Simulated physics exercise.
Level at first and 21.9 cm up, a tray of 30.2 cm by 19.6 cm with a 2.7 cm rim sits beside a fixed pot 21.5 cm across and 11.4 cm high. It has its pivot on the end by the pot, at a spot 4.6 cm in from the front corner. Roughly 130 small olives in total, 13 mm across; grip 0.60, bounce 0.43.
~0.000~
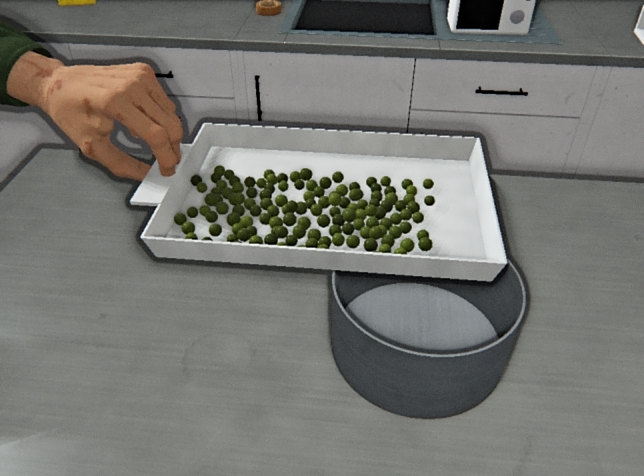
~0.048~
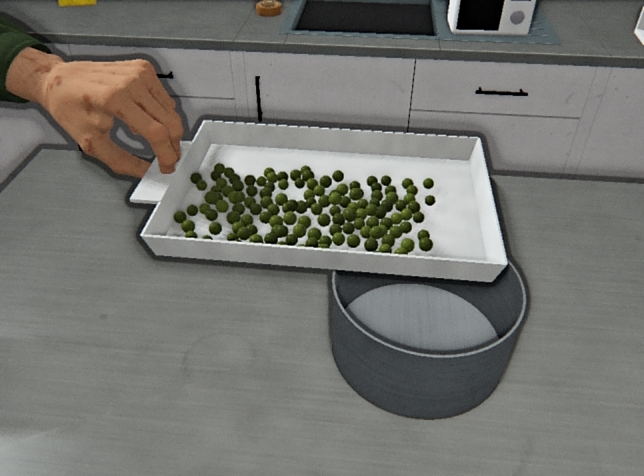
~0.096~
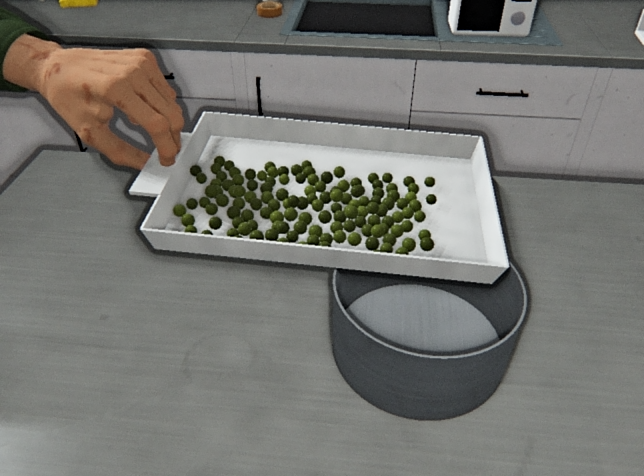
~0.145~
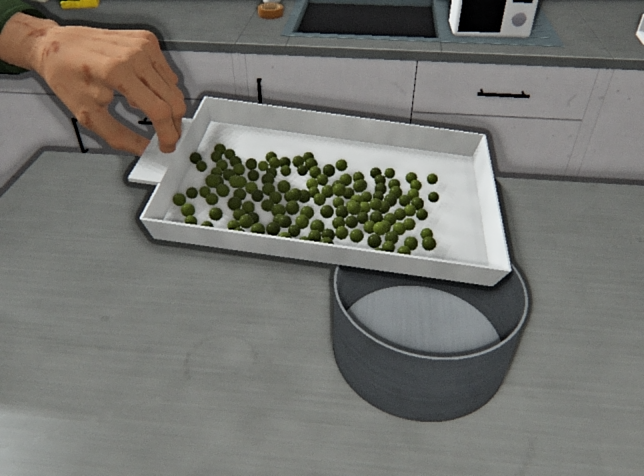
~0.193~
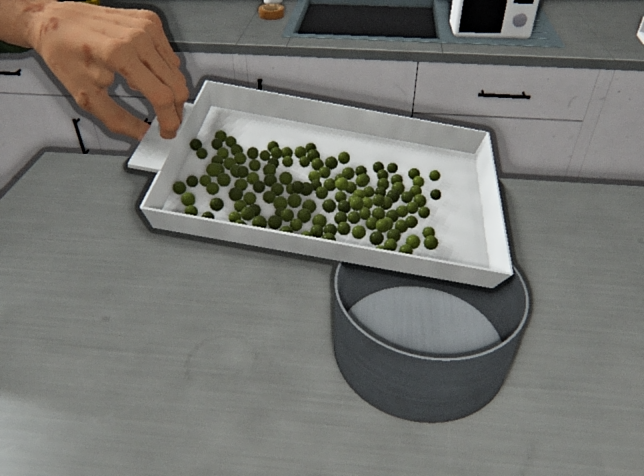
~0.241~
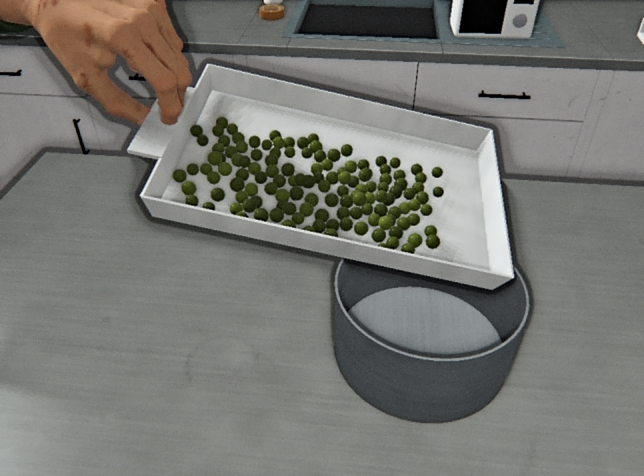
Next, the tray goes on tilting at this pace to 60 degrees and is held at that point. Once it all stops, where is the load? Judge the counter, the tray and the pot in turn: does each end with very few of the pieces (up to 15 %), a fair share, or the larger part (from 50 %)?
Counter: Very few. Tray: The larger part. Pot: Very few.
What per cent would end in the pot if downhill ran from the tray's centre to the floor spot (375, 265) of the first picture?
The share comes to about 0 in a hundred.
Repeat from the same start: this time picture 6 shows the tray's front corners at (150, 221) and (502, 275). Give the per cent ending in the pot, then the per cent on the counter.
In the pot: 0 per cent; on the counter: 0 per cent.
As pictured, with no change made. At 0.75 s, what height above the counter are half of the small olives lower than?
Height: Around 28 cm.
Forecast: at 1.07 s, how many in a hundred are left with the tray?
I'd say close to 100 per cent.
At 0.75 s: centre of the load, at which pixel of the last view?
By then the middle of the load sits around (433, 197).
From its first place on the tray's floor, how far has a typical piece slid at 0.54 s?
Roughly 5 cm.
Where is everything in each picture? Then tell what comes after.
Tray tilt 0 degrees, front corners at (151, 233) and (497, 257); middle of the pieces at (316, 210); pot at (427, 280), in the first picture.
Tray tilt 1 degrees, front corners at (151, 231) and (498, 258); middle of the pieces at (317, 209), in the second picture.
Tray tilt 3 degrees, front corners at (151, 225) and (500, 261); middle of the pieces at (318, 206), in the third picture.
Tray tilt 6 degrees, front corners at (151, 215) and (502, 264), lowest corner right front; middle of the pieces at (320, 200), in the fourth picture.
Tray tilt 10 degrees, front corners at (151, 204) and (504, 267), lowest corner right front; middle of the pieces at (322, 193), in the fifth picture.
Tray tilt 14 degrees, front corners at (152, 192) and (505, 270), lowest corner right front; middle of the pieces at (324, 186); pot at (430, 284). The tray's pace is about 75 degrees a second, in the sixth picture.
After 0.54 s, tilt 36 degrees; the tray holds 100 %, the pot 0 %.
After 0.75 s, tilt 52 degrees; the tray holds 100 %, the pot 0 %.
Then, at 1.07 s, tilt 60 degrees; the tray holds 100 %, the pot 0 %.
In the end, at 1.9 s, counter 5 %, tray 95 %, pot 0 %.
